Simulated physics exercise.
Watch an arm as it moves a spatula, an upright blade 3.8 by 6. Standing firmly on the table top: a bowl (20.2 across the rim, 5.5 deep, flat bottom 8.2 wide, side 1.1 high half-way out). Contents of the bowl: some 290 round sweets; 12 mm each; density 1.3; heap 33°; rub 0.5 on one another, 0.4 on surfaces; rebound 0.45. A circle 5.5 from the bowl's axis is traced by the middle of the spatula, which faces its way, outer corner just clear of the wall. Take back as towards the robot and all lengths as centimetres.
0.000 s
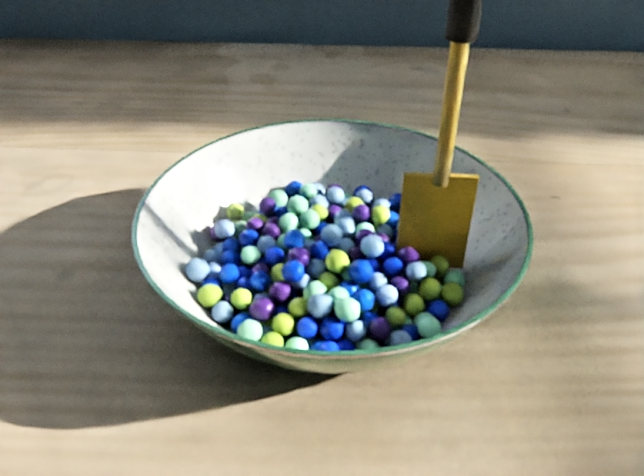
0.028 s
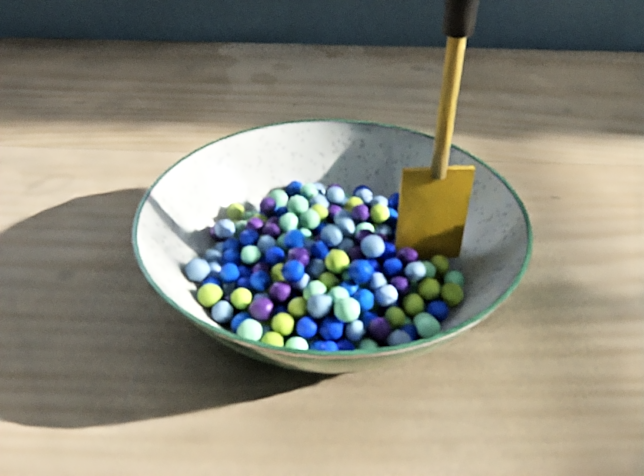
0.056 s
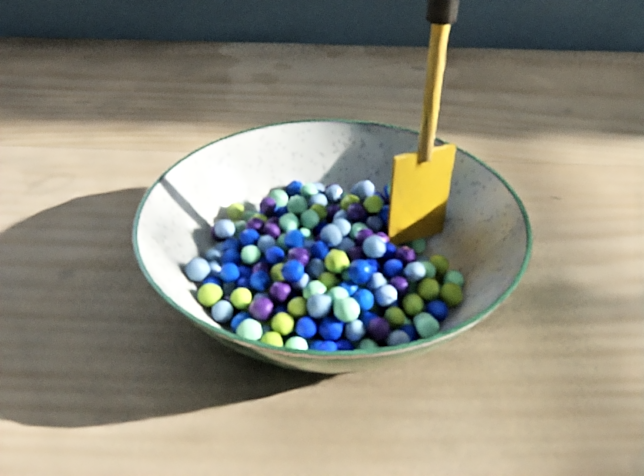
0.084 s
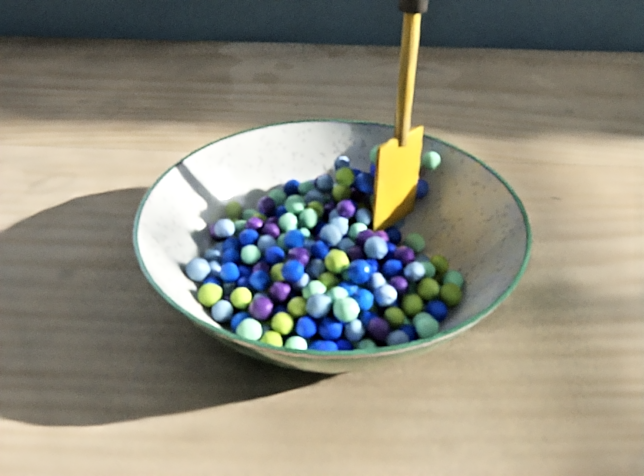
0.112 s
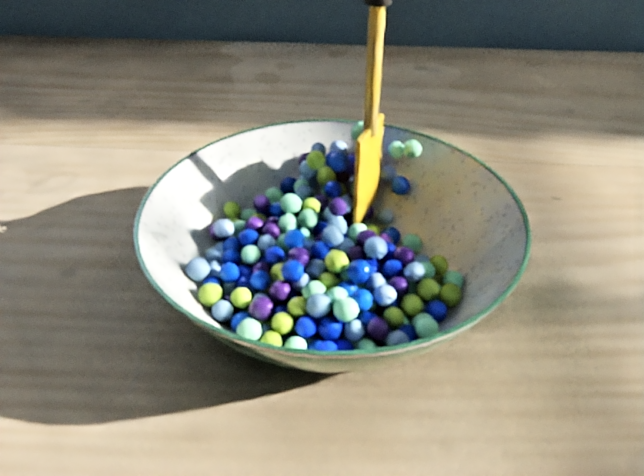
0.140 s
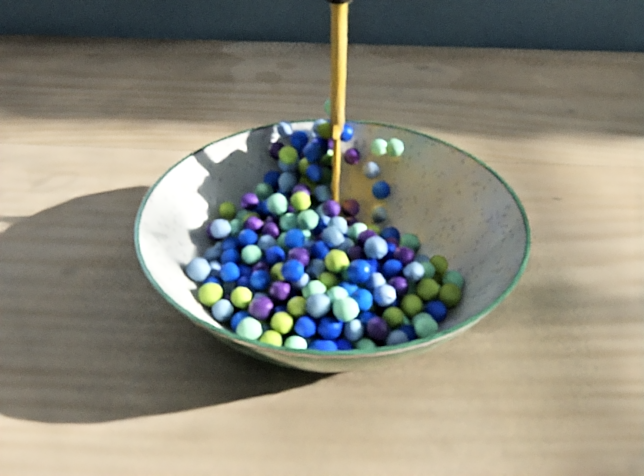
Yellow spatula sweeping from the right round to the back of a speckled bowl, pushing blue, green and purple balls up the far side.
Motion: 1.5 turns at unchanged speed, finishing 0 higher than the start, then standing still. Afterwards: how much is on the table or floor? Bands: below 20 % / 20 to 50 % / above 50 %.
Between 20 and 50 %.
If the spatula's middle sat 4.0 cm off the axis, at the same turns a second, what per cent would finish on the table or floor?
It would be close to 10 per cent then.
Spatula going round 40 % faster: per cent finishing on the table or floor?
That would be some 50 percent.
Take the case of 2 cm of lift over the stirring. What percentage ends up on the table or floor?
Near 20 in a hundred.
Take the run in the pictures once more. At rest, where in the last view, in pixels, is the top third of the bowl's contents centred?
Estimated centre: (265, 283).
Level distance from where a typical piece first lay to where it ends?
About 11 centimetres.
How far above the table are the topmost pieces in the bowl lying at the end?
I'd say close to 5.0 centimetres.
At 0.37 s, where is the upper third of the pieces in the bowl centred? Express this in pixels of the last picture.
Look near (348, 313) for its middle.
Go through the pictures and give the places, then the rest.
Spatula neck at (445, 149), 0° round; upper third of the load around (328, 246), from x 195 to 455, top at y 190; 287 in the bowl, in the first frame.
Spatula neck at (442, 142), 8° round; upper third of the load around (328, 247), from x 195 to 455, top at y 190, in the second frame.
Spatula neck at (428, 126), 27° round; upper third of the load around (338, 241), from x 195 to 455, top at y 190, in the third frame.
Spatula neck at (403, 112), 48° round; upper third of the load around (337, 238), from x 200 to 455, top at y 155, in the fourth frame.
Spatula neck at (372, 103), 70° round; upper third of the load around (333, 232), from x 200 to 455, top at y 135, in the fifth frame.
Spatula neck at (337, 99), 91° round; upper third of the load around (314, 224), from x 200 to 450, top at y 105; 287 in the bowl, in the sixth frame.
After 0.37 s, 264° round, highest piece 10 above the table; 259 in the bowl, 12 on the table or floor, 16 in flight or on the tool.
After 0.60 s, 78° round, highest piece 8 above the table; 221 in the bowl, 55 on the table or floor, 11 in flight or on the tool.
After 0.91 s, 180° round, highest piece 5 above the table; 199 in the bowl, 88 on the table or floor.
After 1.61 s, 180° round, highest piece 5 above the table; 199 in the bowl, 88 on the table or floor.
At rest, 199 in the bowl, 88 on the table or floor. That is 31 % on the table or floor.
